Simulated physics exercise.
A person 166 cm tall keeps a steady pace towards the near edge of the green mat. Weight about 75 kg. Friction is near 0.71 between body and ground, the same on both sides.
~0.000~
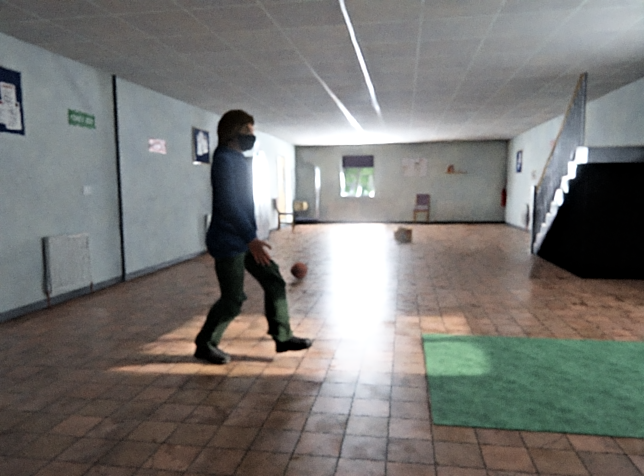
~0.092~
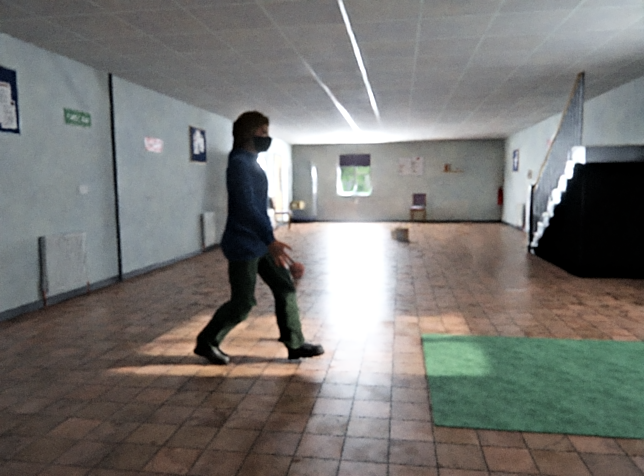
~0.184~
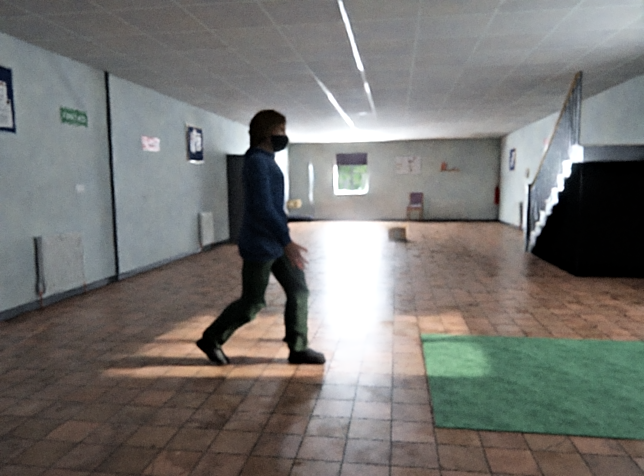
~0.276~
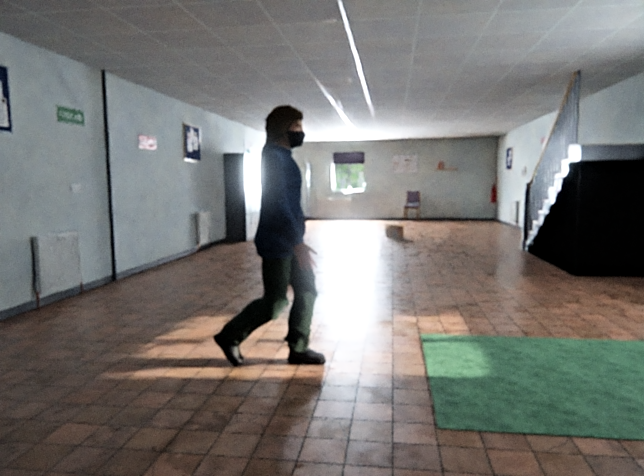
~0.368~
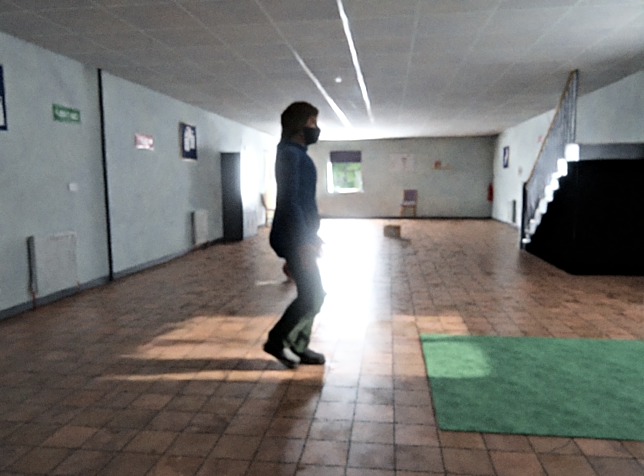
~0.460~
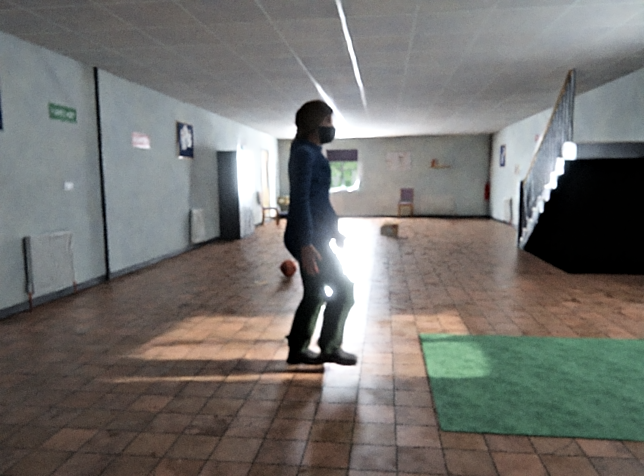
A person in a dark mask, blue top and dark trousers walked a few steps from left to right across a sunlit tiled floor, arms low, moving nearer to a green mat.
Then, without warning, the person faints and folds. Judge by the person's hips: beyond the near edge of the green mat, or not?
In the end the person's hips halt before the near edge of the green mat.
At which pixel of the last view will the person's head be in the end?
Near (420, 371).
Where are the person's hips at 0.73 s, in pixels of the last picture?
At about (352, 285).
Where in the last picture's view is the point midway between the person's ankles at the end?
Near (387, 358).
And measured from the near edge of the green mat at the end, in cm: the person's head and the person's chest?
Person's head 10 short, person's chest 30 short.
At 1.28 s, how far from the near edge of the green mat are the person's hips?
Some 60 cm short of it.
After 0.73 s the person's hips are 47 cm short of the near edge of the green mat, near (352, 285) in the last picture's view.
After 0.98 s the person's hips are 54 cm short of the near edge of the green mat, near (341, 327) in the last picture's view.
After 1.28 s the person's hips are 59 cm short of the near edge of the green mat, near (329, 355) in the last picture's view; the person's chest 32 cm short of the near edge of the green mat.
Final state at 2.4 s, person's hips stop short of the near edge of the green mat; person's head stops short of the near edge of the green mat; person's chest stops short of the near edge of the green mat.
